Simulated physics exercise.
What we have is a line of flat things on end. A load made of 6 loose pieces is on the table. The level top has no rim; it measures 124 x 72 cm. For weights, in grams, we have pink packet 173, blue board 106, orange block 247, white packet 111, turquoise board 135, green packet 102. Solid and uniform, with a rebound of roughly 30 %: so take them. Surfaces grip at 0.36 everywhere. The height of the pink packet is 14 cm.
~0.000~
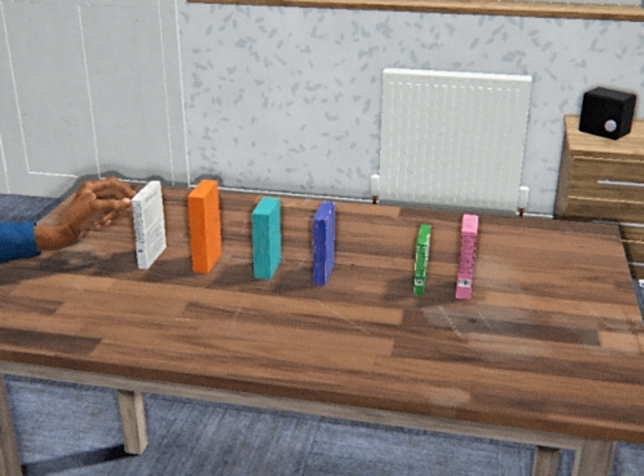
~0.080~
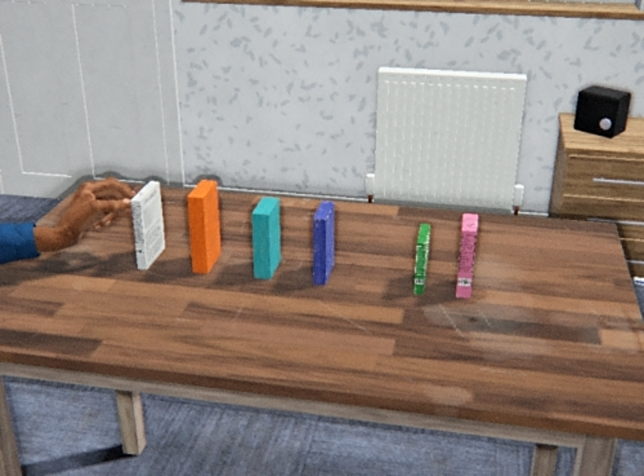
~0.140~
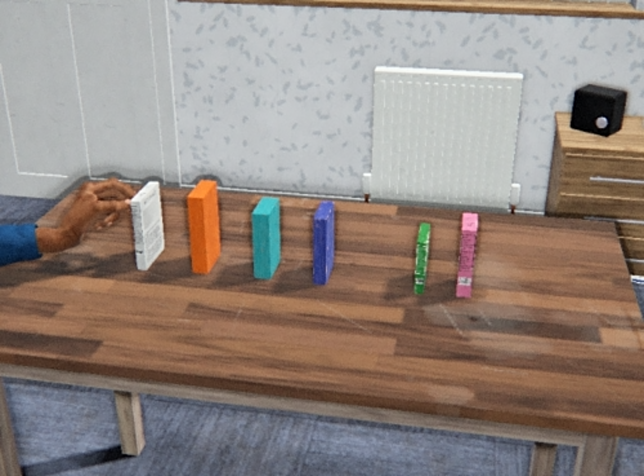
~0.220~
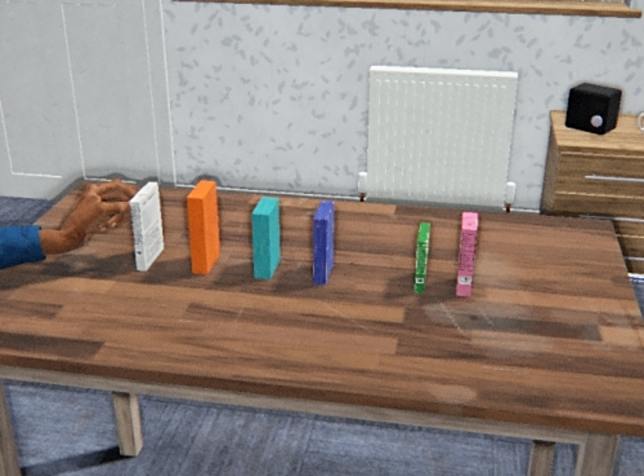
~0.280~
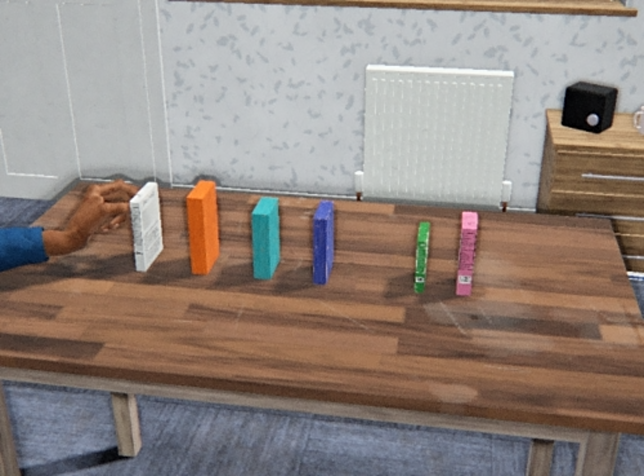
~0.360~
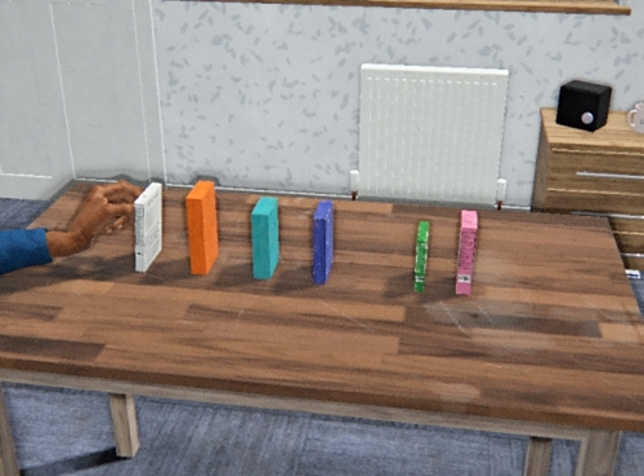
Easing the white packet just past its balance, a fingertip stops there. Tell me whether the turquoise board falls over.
It is brought down.
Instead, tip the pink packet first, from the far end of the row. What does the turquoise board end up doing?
The turquoise board stays upright.
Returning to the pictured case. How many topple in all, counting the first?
That adds up to 4.
Around 0.76 s, white packet 47° over; orange block at 9° to upright.
Around 0.96 s, white packet 70° over; turquoise board at 15° to upright near (274, 238); orange block at 46° to upright.
Around 1.06 s, white packet 75° over; turquoise board at 53° to upright near (298, 247); orange block at 68° to upright; blue board at 20° to upright.
Around 1.16 s, white packet 76° over; turquoise board on its side near (310, 259); blue board on its side; orange block at 75° to upright.
Finally (1.7 s), on their side or leaning hard on the table, blue board, orange block and turquoise board; green packet still in place (within 5 cm). Final places as that camera would see them, turquoise board near (310, 260).
